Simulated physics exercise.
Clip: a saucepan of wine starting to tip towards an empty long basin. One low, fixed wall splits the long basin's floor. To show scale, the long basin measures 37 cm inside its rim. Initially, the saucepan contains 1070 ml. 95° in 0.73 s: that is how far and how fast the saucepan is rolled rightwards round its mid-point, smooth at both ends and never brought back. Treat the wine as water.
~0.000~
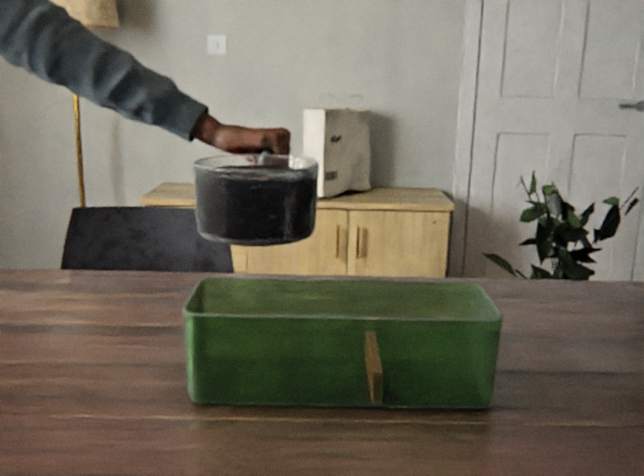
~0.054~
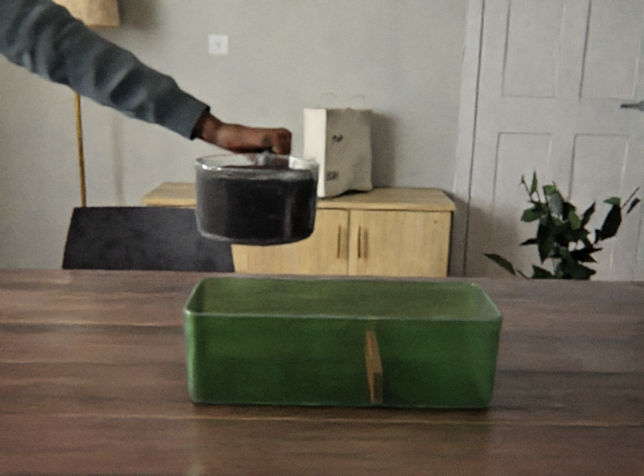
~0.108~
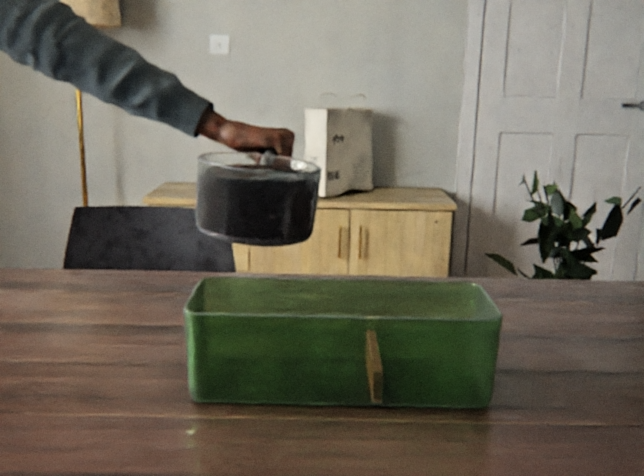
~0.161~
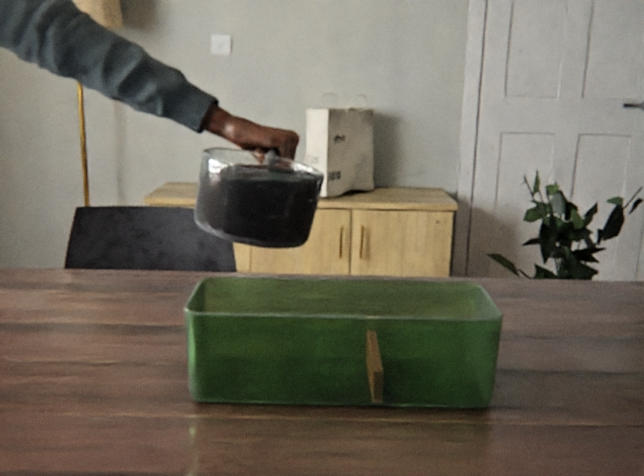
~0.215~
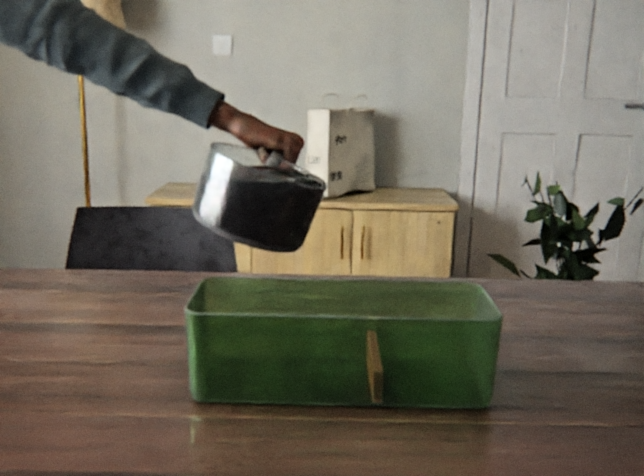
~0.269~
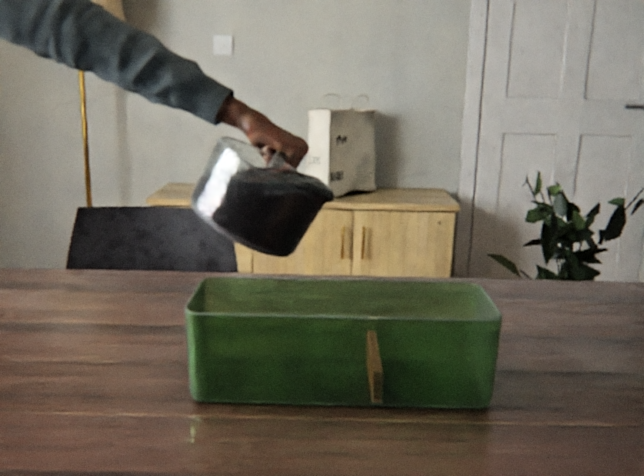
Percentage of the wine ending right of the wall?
38 per cent.
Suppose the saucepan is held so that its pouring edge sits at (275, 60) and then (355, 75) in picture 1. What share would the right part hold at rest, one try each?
It comes to 20 per cent, and then 70 per cent.
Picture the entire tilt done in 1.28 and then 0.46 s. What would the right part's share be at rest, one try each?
Try 1: 50 %; try 2: 25 %.
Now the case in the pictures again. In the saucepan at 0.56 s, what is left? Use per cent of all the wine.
Around 44 in a hundred.
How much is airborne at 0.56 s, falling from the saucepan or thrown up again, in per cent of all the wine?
About 32 per cent.
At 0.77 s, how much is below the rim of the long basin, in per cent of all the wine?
80 %, more or less.
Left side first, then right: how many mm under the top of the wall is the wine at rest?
On the left it's about 20 mm; on the right, about 18 mm.
After 0.56 s the tilt is 82° and 44 per cent is still to pour, 8 is left of the wall and 15 right of it.
After 0.77 s the tilt is 95° and 13 per cent is still to pour, 41 is left of the wall and 38 right of it.
After 0.99 s the tilt is 95° and 4 per cent is still to pour, 50 is left of the wall and 37 right of it.
After 1.23 s the tilt is 95° and 1 per cent is still to pour, 59 is left of the wall and 38 right of it.
In the end 60 per cent lies left of the wall, 38 right of it and 2 outside.
